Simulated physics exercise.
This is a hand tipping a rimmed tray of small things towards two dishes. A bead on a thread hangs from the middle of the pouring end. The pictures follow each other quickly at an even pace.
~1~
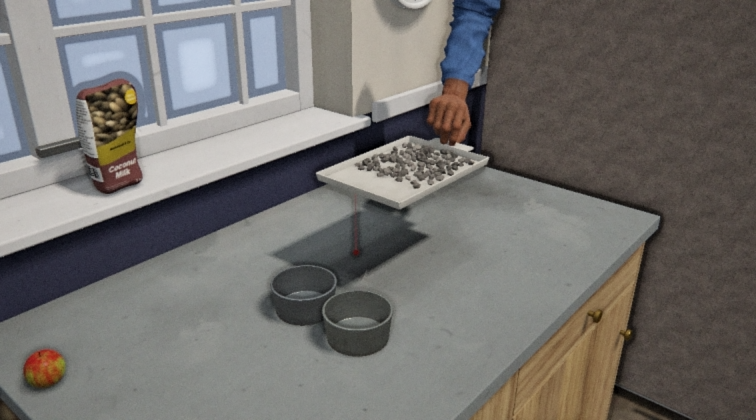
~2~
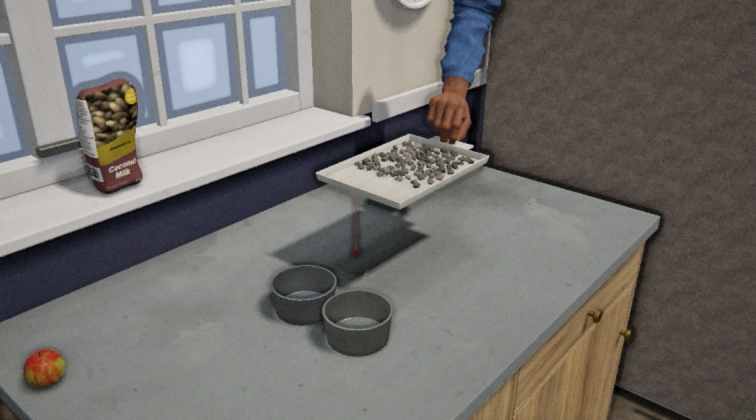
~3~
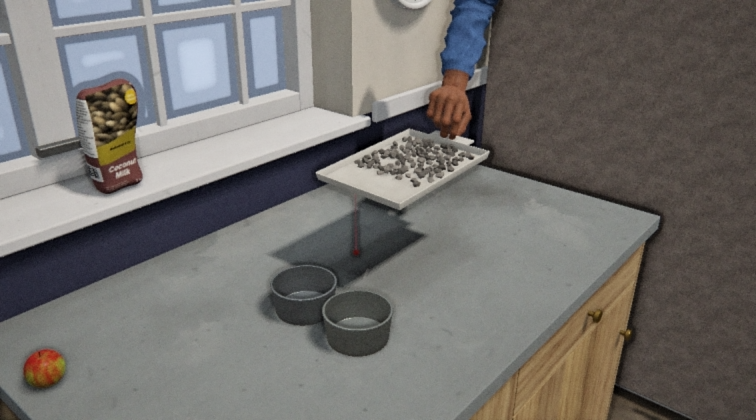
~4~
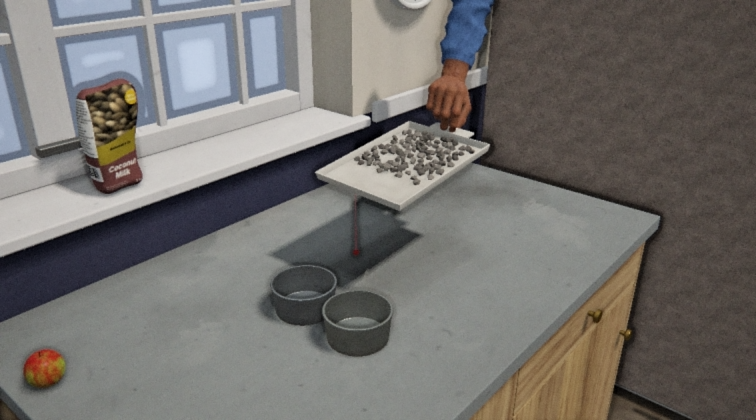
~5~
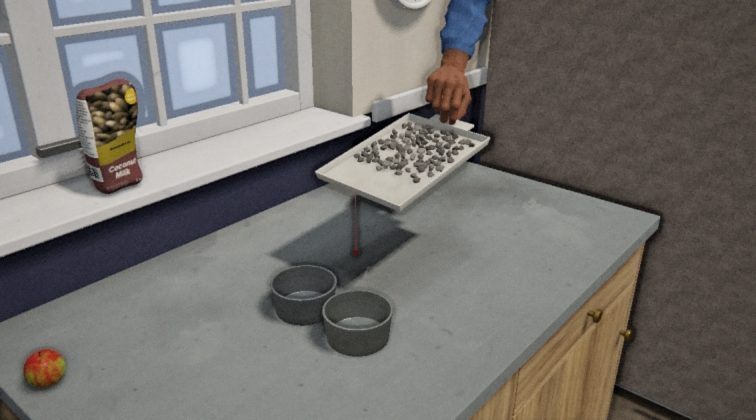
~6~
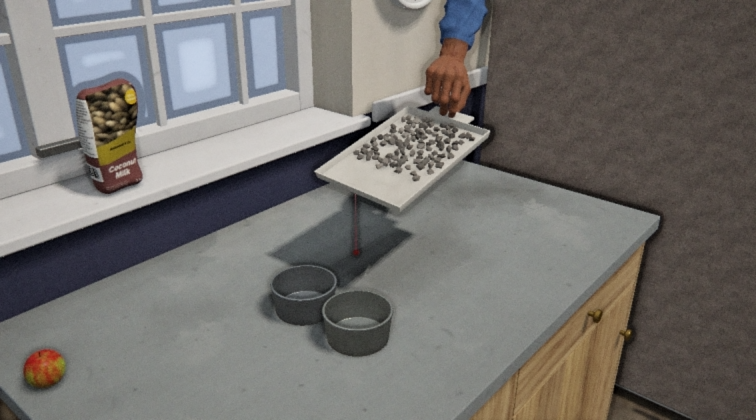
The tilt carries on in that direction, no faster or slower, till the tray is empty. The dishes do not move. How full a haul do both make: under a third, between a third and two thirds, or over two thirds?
In the dishes lies under a third of it.
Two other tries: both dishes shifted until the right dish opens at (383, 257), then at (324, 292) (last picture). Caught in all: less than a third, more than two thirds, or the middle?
The first try: Less than a third. The second: Below one third.
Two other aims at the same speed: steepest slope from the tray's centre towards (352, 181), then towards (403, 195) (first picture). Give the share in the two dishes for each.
Roughly 0 per cent, and 0 per cent.
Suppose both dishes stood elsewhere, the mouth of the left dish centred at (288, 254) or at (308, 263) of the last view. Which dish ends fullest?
The first try: The dish on the right. The second: The right dish.
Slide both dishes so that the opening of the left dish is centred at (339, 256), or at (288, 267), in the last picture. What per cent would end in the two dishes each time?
Roughly 70 per cent, and 20 per cent.
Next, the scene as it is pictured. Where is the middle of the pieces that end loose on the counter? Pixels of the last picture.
Near (370, 303).
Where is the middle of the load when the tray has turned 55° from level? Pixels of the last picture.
Close to (376, 183).
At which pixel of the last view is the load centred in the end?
Roughly at (368, 304).
Soon after the last picture, tray tipped steeply; nearly all on the tray; a stray few in the air.
A little later, tray tipped right over; about a quarter on the tray; a stray few in the right dish; a stray few in the left dish; about half outside both; a small part in the air.
Later still, tray tipped past a quarter turn; a stray few in the right dish; a stray few in the left dish; nearly all outside both.
At rest, tray tipped past a quarter turn; a stray few in the right dish; a stray few in the left dish; nearly all outside both.
